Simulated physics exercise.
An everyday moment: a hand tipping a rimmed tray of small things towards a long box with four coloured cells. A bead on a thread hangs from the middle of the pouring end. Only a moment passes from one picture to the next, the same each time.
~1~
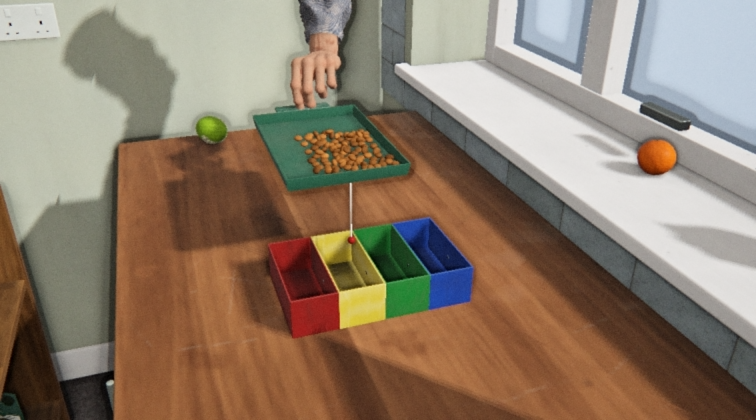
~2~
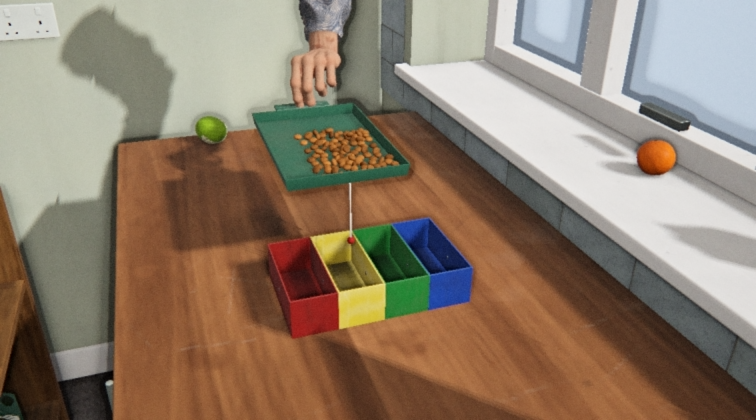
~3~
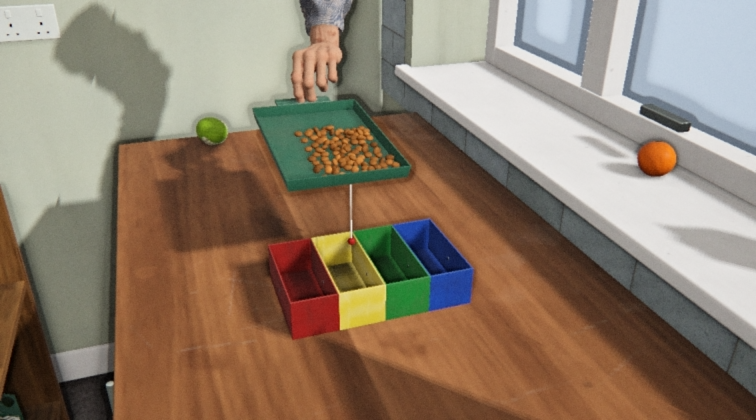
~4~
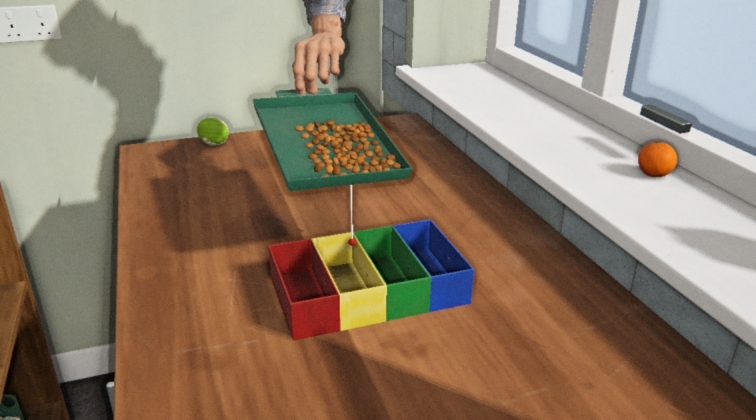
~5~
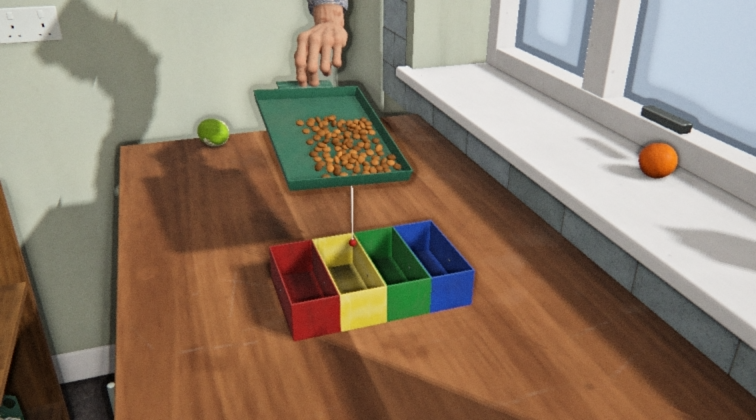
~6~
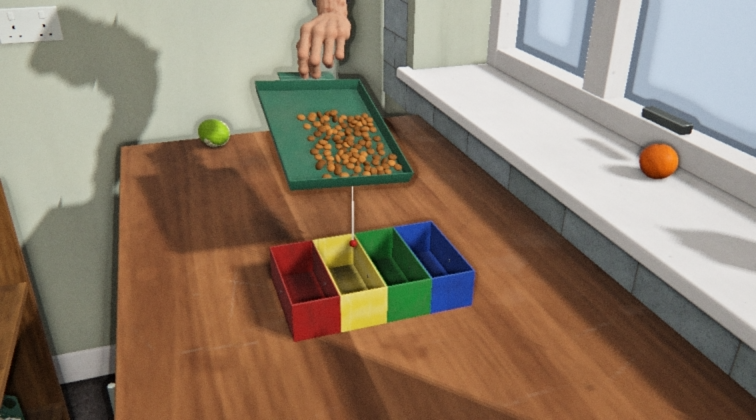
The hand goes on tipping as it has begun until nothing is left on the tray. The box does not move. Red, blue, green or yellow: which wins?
It favours the green compartment.
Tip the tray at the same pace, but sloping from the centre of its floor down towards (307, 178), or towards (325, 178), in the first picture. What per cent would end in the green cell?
Roughly 0 per cent, and 10 per cent.
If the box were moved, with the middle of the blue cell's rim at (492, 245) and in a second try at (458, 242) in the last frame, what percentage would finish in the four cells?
First some 100, then 100 per cent.
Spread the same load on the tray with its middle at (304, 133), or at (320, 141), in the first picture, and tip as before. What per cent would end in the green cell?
Roughly 60 per cent, and 60 per cent.
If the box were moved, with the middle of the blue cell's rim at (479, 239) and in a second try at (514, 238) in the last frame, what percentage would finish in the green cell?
Near 10 % and 0 %.
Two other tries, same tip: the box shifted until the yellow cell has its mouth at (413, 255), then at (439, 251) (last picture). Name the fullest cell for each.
One: The yellow one. Two: That red cell.
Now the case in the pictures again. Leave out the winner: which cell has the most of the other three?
It is blue.
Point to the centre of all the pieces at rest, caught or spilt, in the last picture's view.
Near (403, 292).
Soon, tray tipped steeply; nearly all on the tray; a stray few in the yellow cell.
A while on, tray tipped right over; nearly all on the tray; a stray few in the blue cell; a stray few in the yellow cell; a stray few in the green cell; a stray few falling or outside the box.
Towards the end, tray tipped past a quarter turn; about two thirds in the green cell; about a quarter in the blue cell; a small part in the yellow cell; a stray few falling or outside the box.
Finally, tray tipped past a quarter turn; about two thirds in the green cell; about a quarter in the blue cell; a small part in the yellow cell; none in the red cell; a stray few outside the box.
